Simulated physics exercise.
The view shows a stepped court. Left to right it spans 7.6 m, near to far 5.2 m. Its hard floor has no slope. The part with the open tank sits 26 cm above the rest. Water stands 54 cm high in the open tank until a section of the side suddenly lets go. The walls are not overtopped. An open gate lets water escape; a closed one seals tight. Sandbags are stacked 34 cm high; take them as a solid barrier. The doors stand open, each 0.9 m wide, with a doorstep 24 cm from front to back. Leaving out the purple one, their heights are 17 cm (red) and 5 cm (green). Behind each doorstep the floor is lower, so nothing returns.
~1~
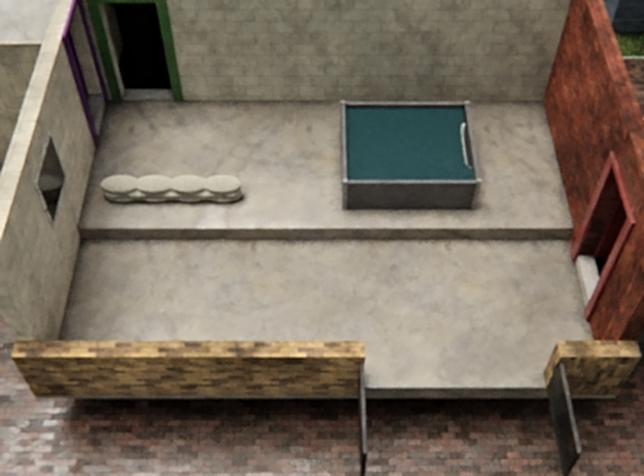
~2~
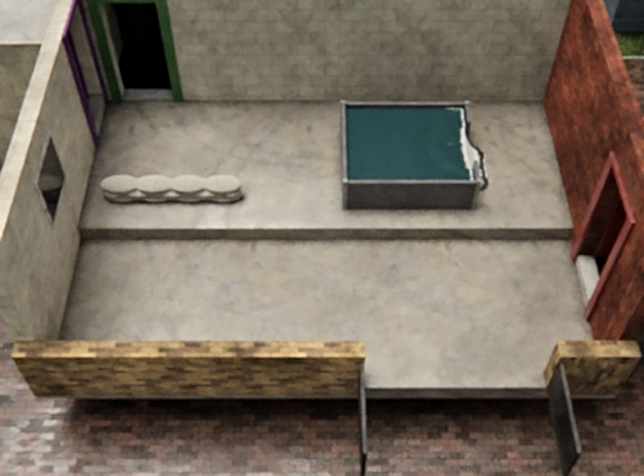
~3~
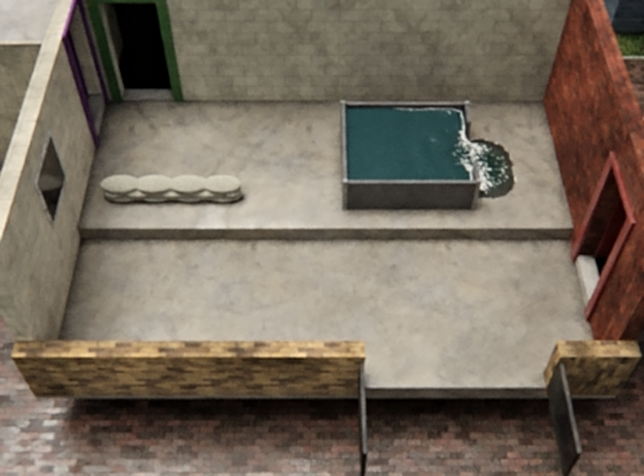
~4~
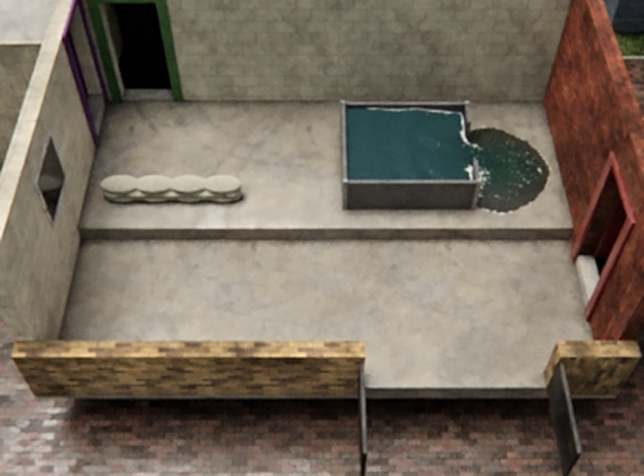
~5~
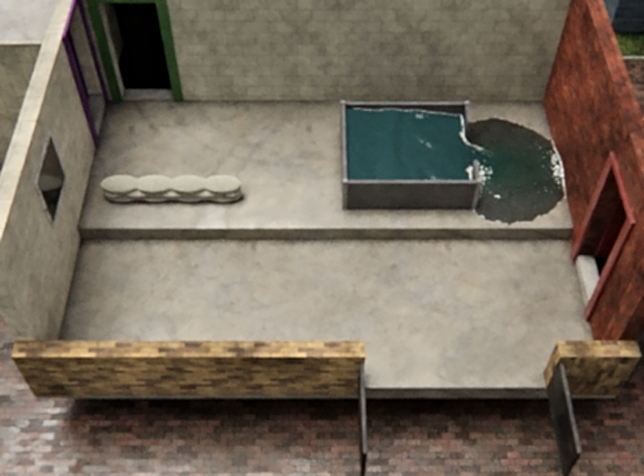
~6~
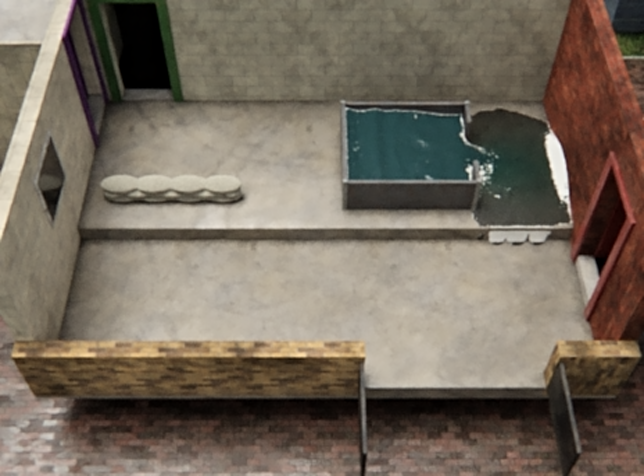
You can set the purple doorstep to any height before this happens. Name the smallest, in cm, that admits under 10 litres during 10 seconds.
Some 7.5 cm above the ground.
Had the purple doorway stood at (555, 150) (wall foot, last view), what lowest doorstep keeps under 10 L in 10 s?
About 28 cm.
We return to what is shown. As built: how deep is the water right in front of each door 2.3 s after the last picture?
In cm: Purple 0, red 7, green 0.
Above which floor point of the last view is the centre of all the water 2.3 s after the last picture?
Around (457, 178).
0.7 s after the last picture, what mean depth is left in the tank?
Roughly 38 cm on average.
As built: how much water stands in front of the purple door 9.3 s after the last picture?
Some 7.5 cm.
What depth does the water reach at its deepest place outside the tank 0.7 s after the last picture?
Up to some 32 cm.
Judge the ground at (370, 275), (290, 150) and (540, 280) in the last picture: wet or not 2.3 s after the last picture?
In turn: Dry, still dry, flooded.
Then, 0.7 s after the last picture water covers 10 % of the floor, deepest (32 cm) near (543, 106); it has not reached the purple door.
Then, 2.3 s after the last picture water covers 25 % of the floor, deepest (26 cm) near (543, 106); it has not reached the purple door.
Then, 9.3 s after the last picture water covers 80 % of the floor, deepest (8 cm) near (554, 151); 8 cm at the purple door, 0 litres in over its 25 cm doorstep.
At the purple door as built, the water peaked near 12 cm, 4.7 s after the last picture.
Run again over the same 10 s with other heights there, 15 litres in over 7 cm, 6 litres over 8.5 cm. The limit of 10 litres is kept from about 7.5 cm up.
